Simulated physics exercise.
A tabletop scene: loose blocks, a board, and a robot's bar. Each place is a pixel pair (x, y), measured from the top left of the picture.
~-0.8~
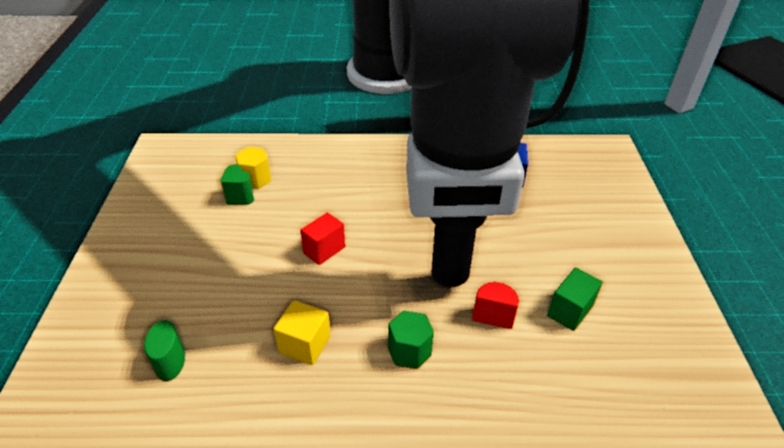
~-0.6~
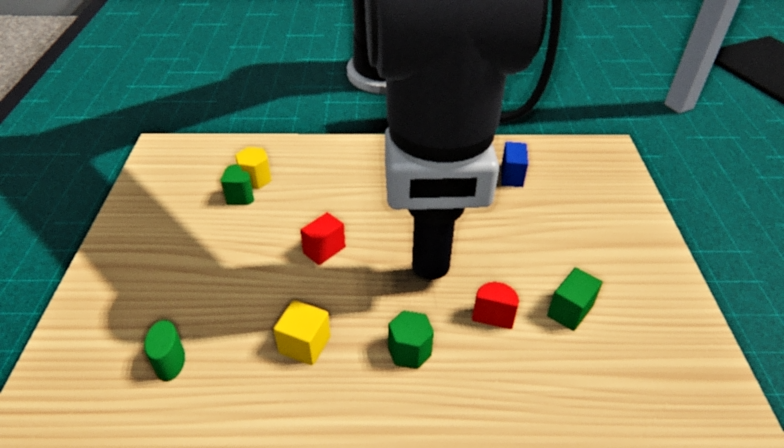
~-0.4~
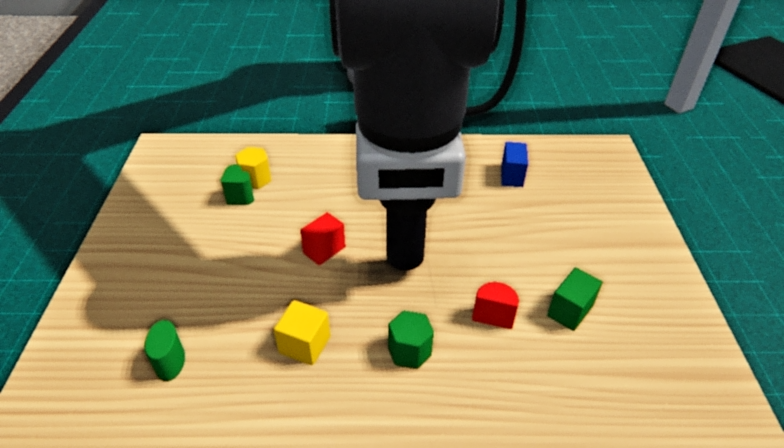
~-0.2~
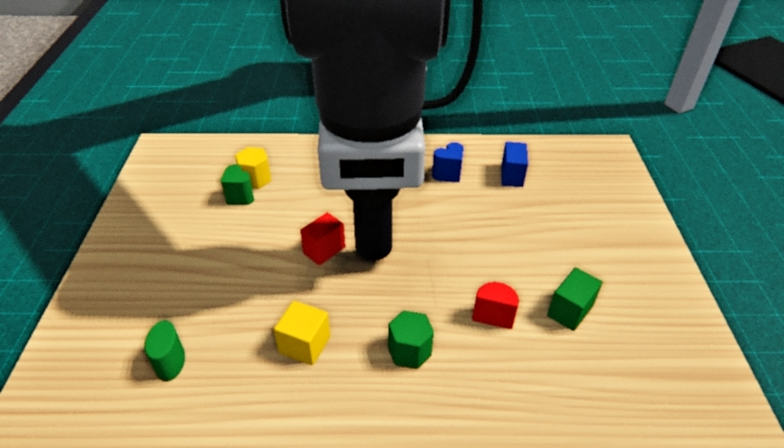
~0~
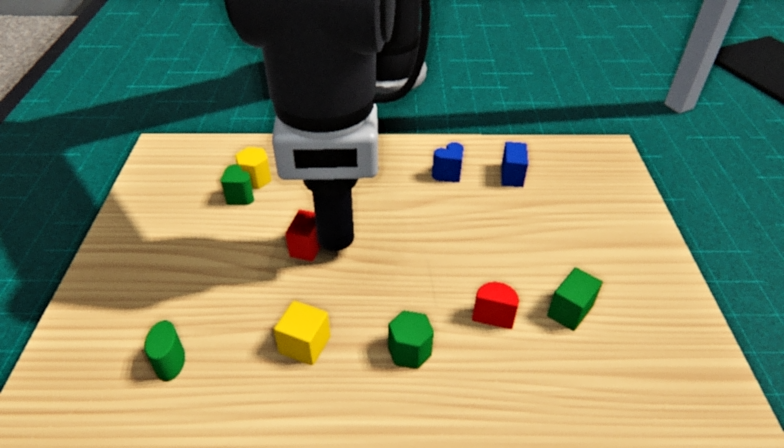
On a pale wooden tabletop over a teal gridded floor, seen from a fixed, raised view, loose coloured blocks lie scattered. Green and yellow blocks sit at the upper left, blue at the upper right, a red one left of centre, and yellow, green and red ones nearer. A robot arm slides its black bar leftward and slightly back, uncovering the blue blocks, then pushes the red block a little left.
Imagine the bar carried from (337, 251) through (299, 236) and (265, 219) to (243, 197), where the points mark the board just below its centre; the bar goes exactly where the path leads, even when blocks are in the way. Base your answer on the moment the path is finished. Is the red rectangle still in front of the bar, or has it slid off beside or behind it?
It falls back or aside.
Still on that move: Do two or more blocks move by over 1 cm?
I'd say yes.
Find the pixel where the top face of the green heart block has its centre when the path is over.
Pixel (216, 162).
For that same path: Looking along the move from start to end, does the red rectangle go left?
I believe so.
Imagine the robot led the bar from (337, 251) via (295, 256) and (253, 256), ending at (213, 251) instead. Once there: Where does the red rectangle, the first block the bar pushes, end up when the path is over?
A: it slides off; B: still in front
It's B.
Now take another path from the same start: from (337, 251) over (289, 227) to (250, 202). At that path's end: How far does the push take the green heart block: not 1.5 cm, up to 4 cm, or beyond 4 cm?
I'd go with 1.5 to 4 cm for this block.
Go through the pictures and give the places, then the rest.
The first picture shows bar tip (450, 273); block tops, green heart block (234, 174); yellow hexagonal block (251, 155); red rectangle (322, 225).
The second picture shows bar (431, 266); blocks unchanged.
The third picture shows bar (405, 257); blocks unchanged.
The fourth picture shows bar (374, 248); blocks unchanged.
The fifth picture shows bar (336, 238); green heart block (234, 174); yellow hexagonal block (251, 155); red rectangle (304, 222).
The first path, step by step. One third of the way, bar (297, 223); red rectangle (262, 213), turned 35° anticlockwise.
Two thirds of the way, bar (262, 207); red rectangle (233, 209), turned 60° anticlockwise.
At the end, bar (240, 185); green heart block (216, 162), turned 25° anticlockwise; yellow hexagonal block in place; red rectangle (233, 209), turned 60° anticlockwise.
